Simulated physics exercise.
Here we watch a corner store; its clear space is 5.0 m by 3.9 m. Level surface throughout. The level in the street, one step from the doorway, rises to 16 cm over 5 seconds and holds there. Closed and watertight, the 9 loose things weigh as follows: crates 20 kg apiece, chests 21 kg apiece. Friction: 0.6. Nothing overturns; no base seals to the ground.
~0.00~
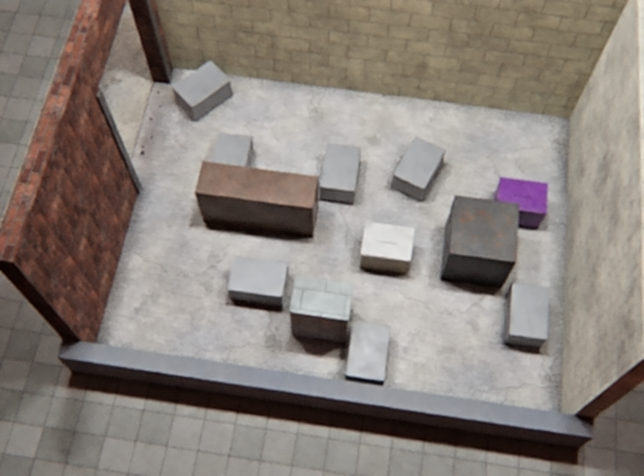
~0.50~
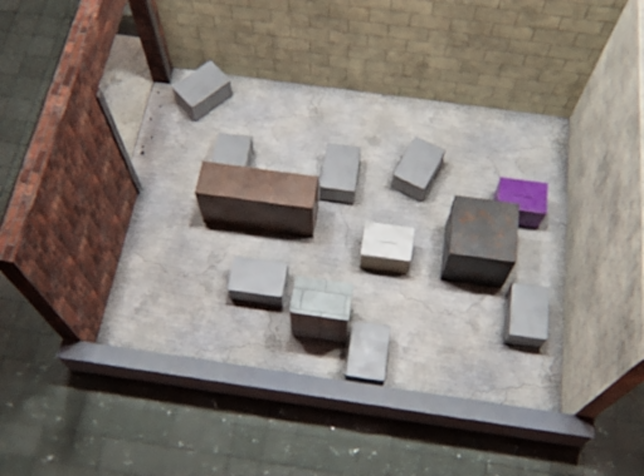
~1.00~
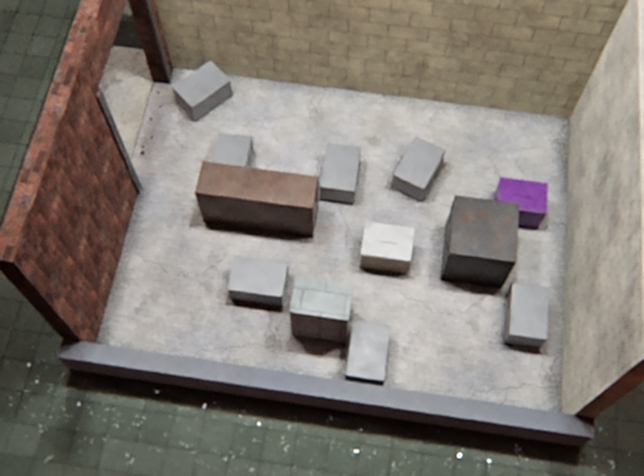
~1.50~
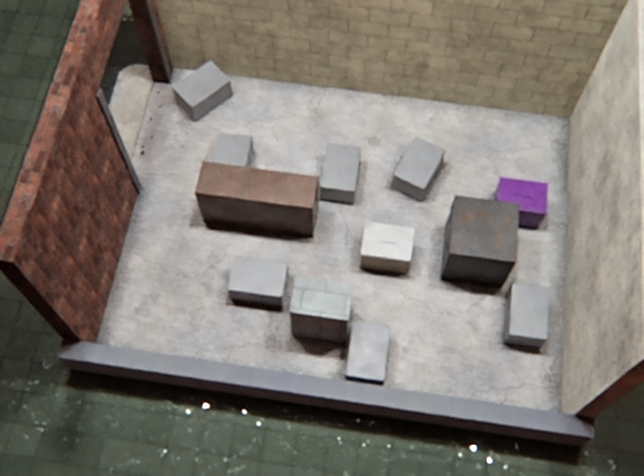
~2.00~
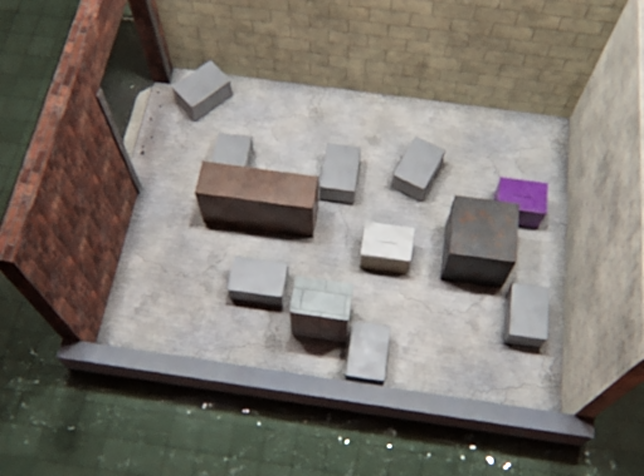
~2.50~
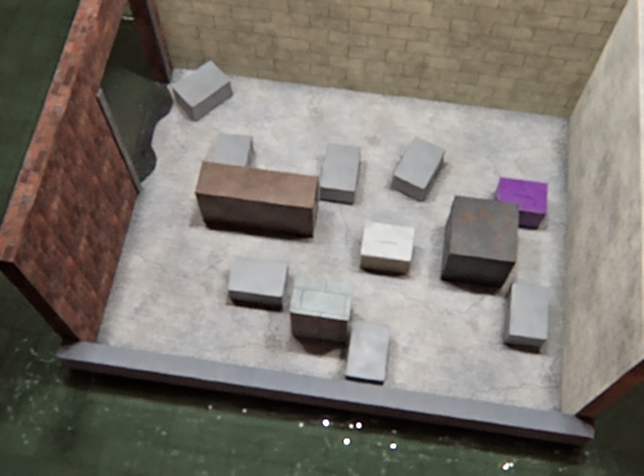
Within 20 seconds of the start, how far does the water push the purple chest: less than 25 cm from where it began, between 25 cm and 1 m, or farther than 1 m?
It ends a long distance off.
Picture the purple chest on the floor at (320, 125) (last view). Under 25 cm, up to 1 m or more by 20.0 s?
Answer: It covers a big distance.
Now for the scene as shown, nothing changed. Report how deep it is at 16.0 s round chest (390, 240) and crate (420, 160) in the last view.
First roughly 9 cm, second roughly 14 cm.
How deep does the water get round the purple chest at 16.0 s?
Roughly 8 cm at that moment.
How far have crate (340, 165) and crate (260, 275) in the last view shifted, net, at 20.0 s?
They sit 200 cm and 120 cm away, in the order given.
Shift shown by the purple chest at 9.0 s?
I'd put it at around 0 cm.
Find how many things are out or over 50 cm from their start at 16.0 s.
The number by then is 6.
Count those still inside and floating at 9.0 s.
At that instant the tally stands at 1.
After 4.0 s the purple chest is near (523, 195), 0.0 m from its start, aground; 0 afloat.
After 9.0 s the purple chest is near (523, 195), 0.0 m from its start, aground; 1 afloat.
After 16.0 s the purple chest is near (542, 332), 1.6 m from its start, aground; 6 afloat.
After 20.0 s the purple chest is near (502, 365), 2.0 m from its start, afloat; 9 afloat.
